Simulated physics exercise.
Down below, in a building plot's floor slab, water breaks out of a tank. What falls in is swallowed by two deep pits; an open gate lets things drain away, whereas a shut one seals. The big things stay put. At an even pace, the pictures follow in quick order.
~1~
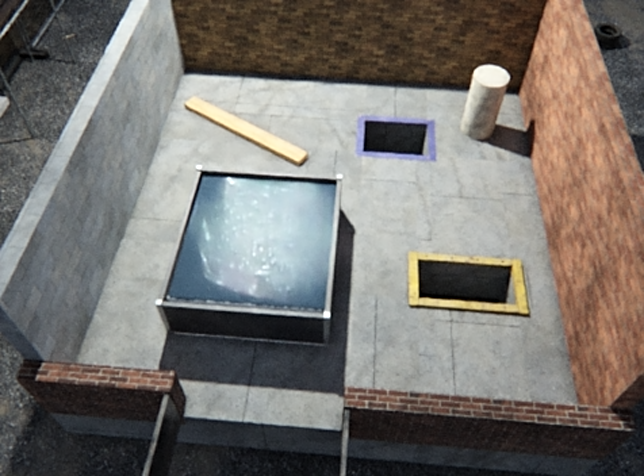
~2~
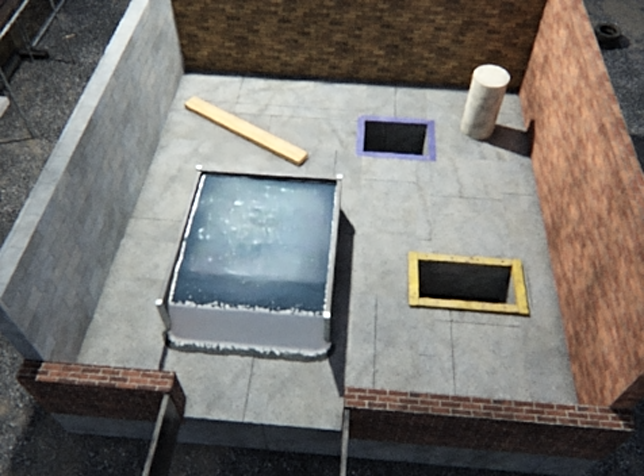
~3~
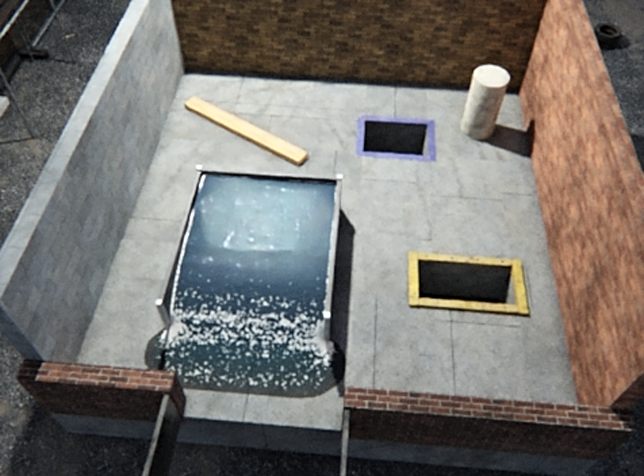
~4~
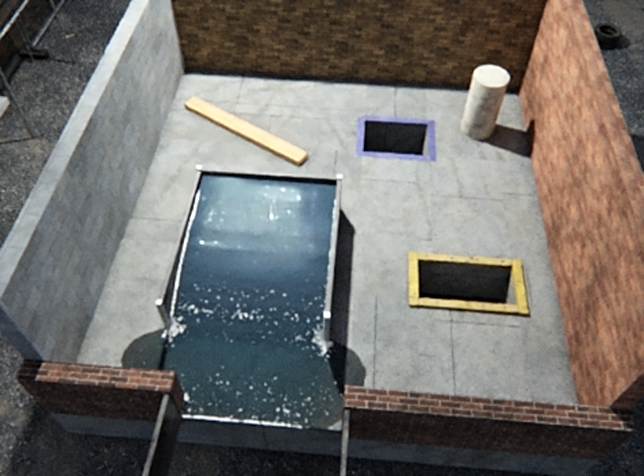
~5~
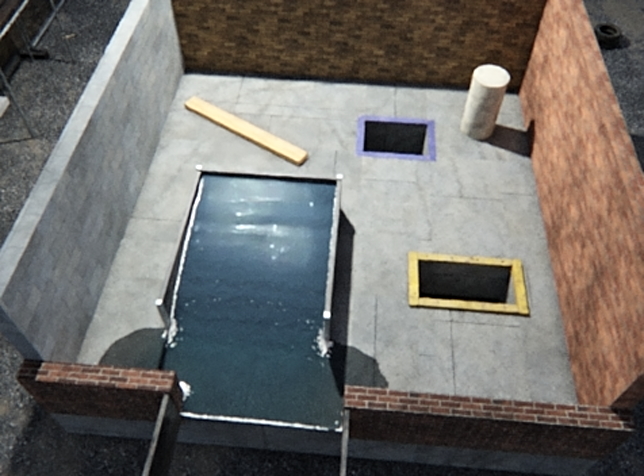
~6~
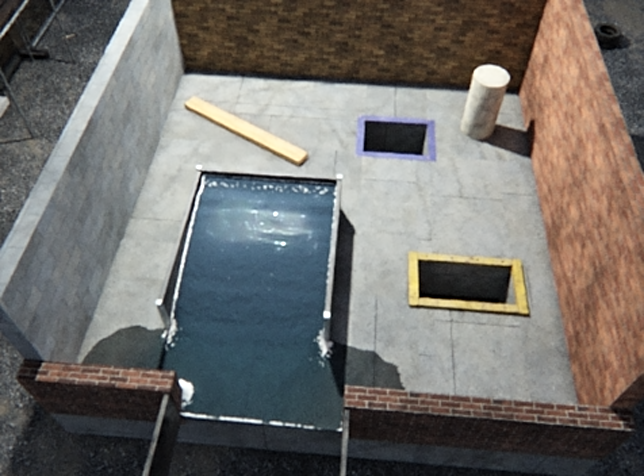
The footage shows a walled concrete floor with a plank, a cylinder and two framed pits, where water pours from the near side of an open tank, spreads across the slab and flows into the gap between low brick walls.
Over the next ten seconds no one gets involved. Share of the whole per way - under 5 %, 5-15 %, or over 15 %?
Gate over 15 %, blue pit under 5 %, yellow pit under 5 %.
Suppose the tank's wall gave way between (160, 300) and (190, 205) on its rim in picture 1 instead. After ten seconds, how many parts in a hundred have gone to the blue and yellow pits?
In per cent: Blue 10, yellow 2.
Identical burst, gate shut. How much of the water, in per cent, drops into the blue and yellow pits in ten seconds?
Shares in percent: Blue 12, yellow 12.
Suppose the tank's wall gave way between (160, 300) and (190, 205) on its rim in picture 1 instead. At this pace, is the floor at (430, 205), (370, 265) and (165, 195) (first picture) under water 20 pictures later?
In the order asked: Out of reach, out of reach, sodden.
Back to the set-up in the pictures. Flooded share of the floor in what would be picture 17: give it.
About 20 percent.
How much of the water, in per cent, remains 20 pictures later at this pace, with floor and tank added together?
46 in a hundred.
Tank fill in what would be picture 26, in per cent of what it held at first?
Roughly 20 %.
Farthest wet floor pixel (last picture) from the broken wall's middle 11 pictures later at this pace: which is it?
I'd say around (574, 430).
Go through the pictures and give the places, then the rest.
Still water in the tank at (257, 239), in the first frame.
Water pours out at (247, 328) and has run to (326, 350), in the second frame.
The front is at (339, 368), out from the gap at (247, 329), in the third frame.
Water pours out at (247, 329) and has run to a hidden place, in the fourth frame.
The front is at a hidden place, out from the gap at (247, 329), in the fifth frame.
Water pours out at (247, 330) and has run to a hidden place, in the sixth frame.
A moment on, water covers 15 % of the floor; the gate 19 %, the blue pit 0 %, the yellow pit 0 %.
Next, water covers 20 % of the floor; the gate 37 %, the blue pit 0 %, the yellow pit 0 %.
Then, water covers 30 % of the floor; the gate 53 %, the blue pit 0 %, the yellow pit 0 %.
Later, water covers 40 % of the floor; the gate 64 %, the blue pit 0 %, the yellow pit 0 %.
In the end, water covers 55 % of the floor; the gate 70 %, the blue pit 0 %, the yellow pit 0 %.
